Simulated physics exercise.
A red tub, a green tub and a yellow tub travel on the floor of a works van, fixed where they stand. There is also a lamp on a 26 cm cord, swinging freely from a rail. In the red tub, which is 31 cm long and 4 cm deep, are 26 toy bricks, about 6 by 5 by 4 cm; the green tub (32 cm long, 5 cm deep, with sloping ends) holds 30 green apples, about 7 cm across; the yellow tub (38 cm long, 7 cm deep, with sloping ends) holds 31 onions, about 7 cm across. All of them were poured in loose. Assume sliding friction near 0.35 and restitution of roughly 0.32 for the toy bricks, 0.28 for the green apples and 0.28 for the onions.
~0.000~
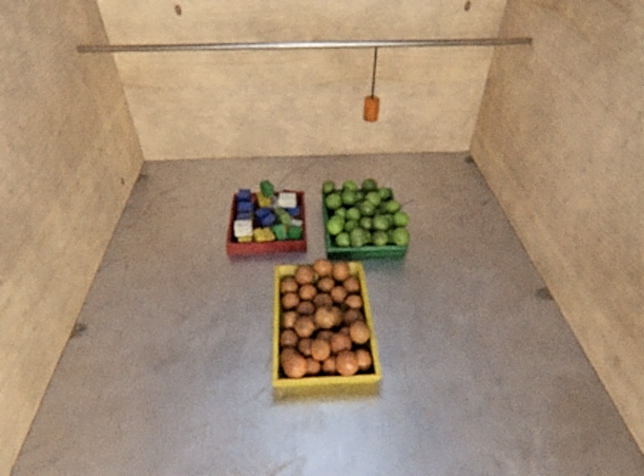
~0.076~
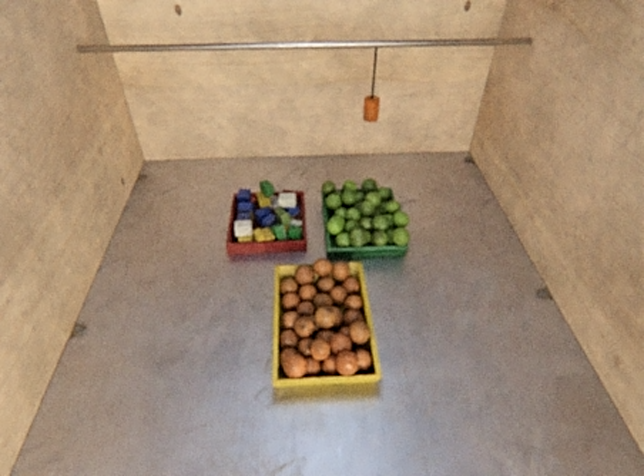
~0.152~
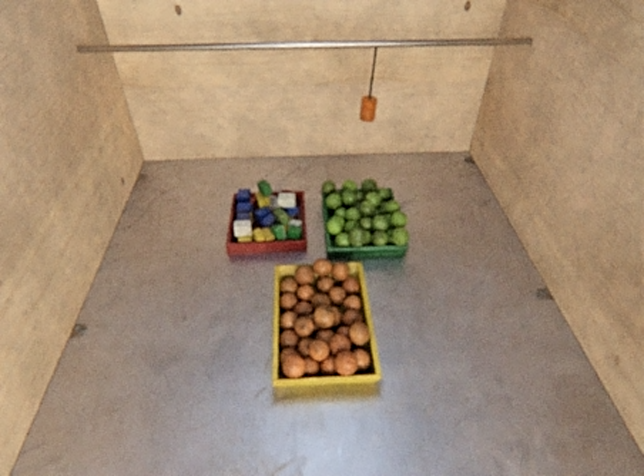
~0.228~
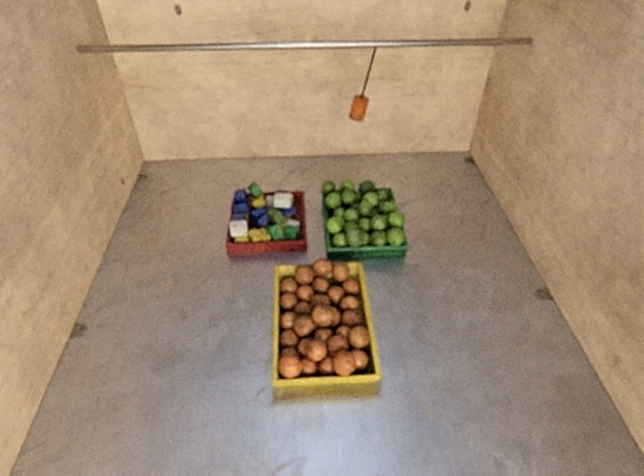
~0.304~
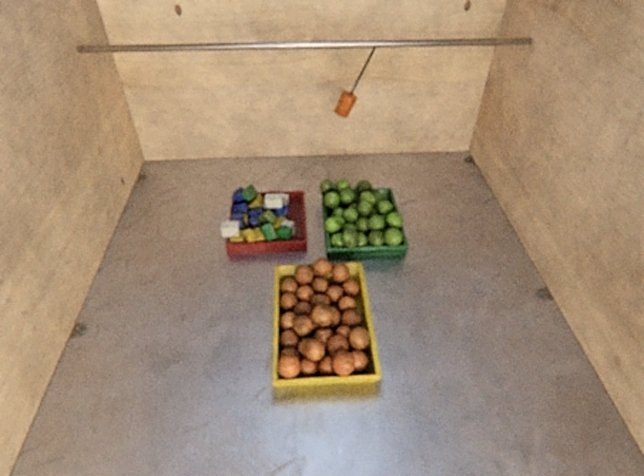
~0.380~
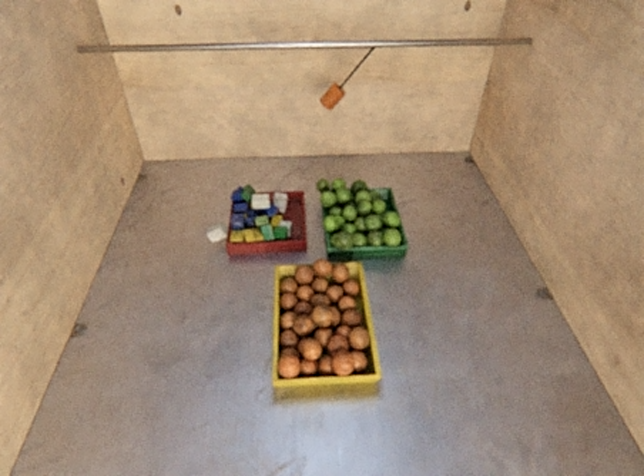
The footage shows three tubs of toy bricks, green apples and brown onions on a van floor as a hanging lamp swings left; the bricks shift left in the red tub, and a white one drops out onto the floor.
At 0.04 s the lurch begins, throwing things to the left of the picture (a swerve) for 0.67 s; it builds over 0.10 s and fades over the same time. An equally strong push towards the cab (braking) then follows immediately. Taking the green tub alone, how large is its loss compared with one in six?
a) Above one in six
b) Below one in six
a, above one in six.
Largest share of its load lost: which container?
The green tub.
After 0.64 s, the red tub is down by 2 of 26, the green tub is down by 6 of 30 and the yellow tub has all 31.
After 0.96 s, the red tub is down by 3 of 26, the green tub is down by 8 of 30 and the yellow tub has all 31.
After 1.41 s, the red tub is down by 3 of 26, the green tub is down by 9 of 30 and the yellow tub is down by 1 of 31.
Outcome (at 1.98 s), the red tub is down by 3 of 26, the green tub is down by 11 of 30 and the yellow tub is down by 1 of 31. Asked share, 11 of 30, 37 per cent.
